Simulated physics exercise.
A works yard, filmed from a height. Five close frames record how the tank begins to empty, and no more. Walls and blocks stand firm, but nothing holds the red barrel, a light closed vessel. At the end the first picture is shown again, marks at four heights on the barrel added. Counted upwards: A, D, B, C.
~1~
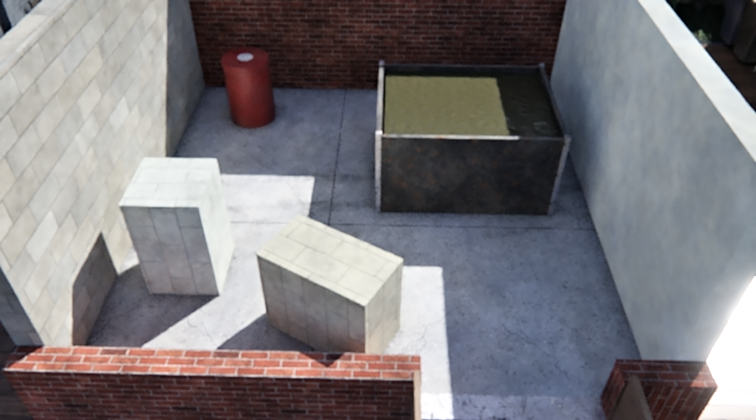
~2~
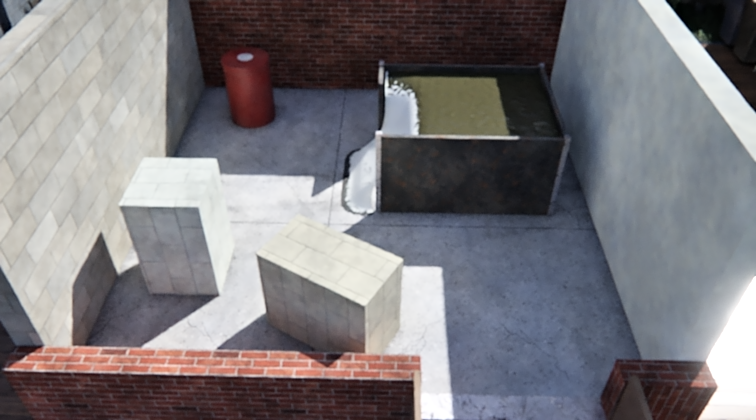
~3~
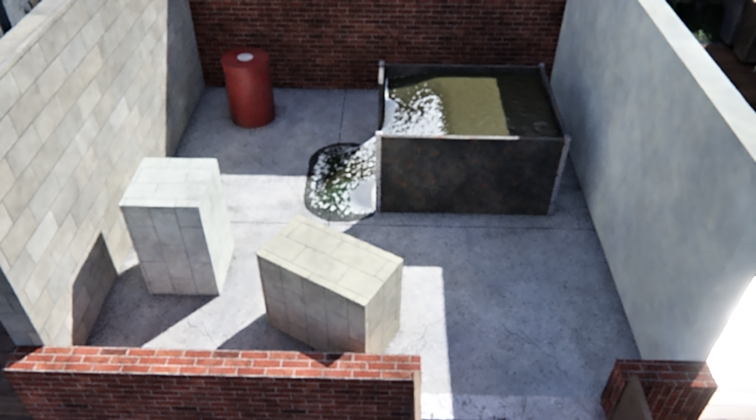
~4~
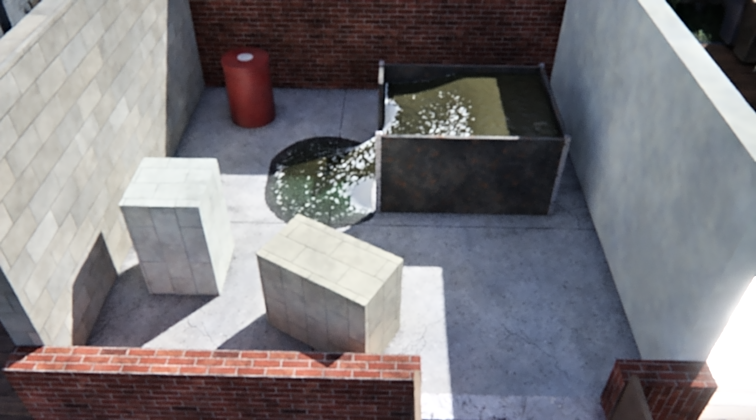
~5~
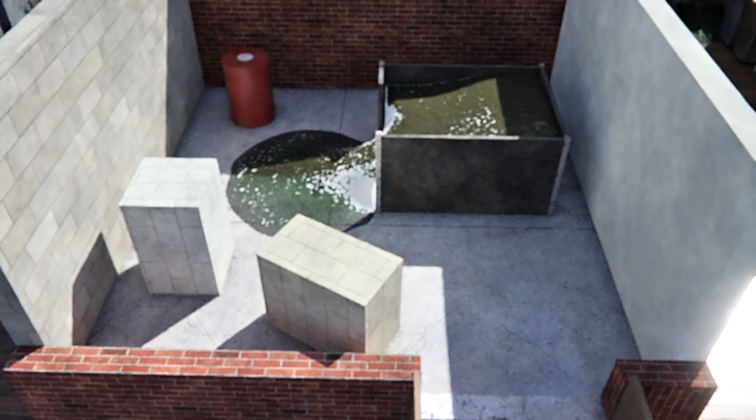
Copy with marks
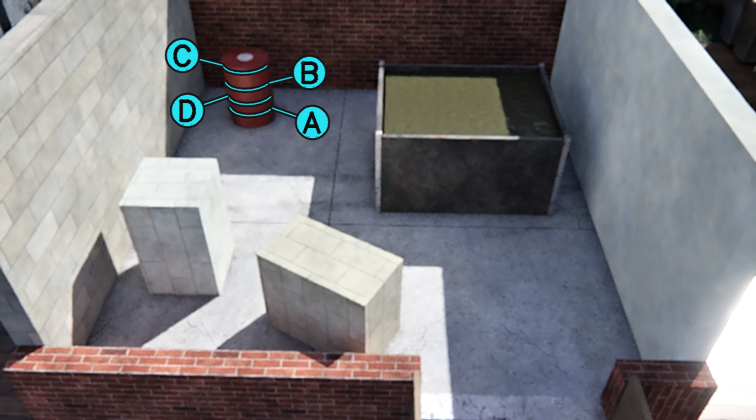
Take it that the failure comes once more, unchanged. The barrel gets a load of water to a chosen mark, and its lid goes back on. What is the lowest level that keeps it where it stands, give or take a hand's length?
Mark D.
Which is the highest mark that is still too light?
That is mark A.
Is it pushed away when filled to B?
No, not at all.
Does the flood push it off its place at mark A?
Yes.
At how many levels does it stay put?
Three.
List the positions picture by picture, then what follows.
In the first picture, lid of the red barrel at (245, 58); tank full, its middle at (466, 104); open gate at (517, 360).
In the second picture, water covers 2 % of the ground, mostly out of sight from here.
In the third picture, 5 % of the ground under water, its edge towards the barrel at (332, 148).
In the fourth picture, 9 % of the ground under water, its edge towards the barrel at (291, 148).
In the fifth picture, lid of the red barrel at (245, 58); 14 % of the ground under water, its edge towards the barrel at (284, 136).
In cyan, A at (248, 115); B at (244, 90); C at (241, 73); D at (246, 104); from the bottom up A, D, B, C.
If A is chosen, it is pushed about 3 times its own width away.
If B is chosen, it does not move.
If C is chosen, it does not move.
If D is chosen, it does not move.
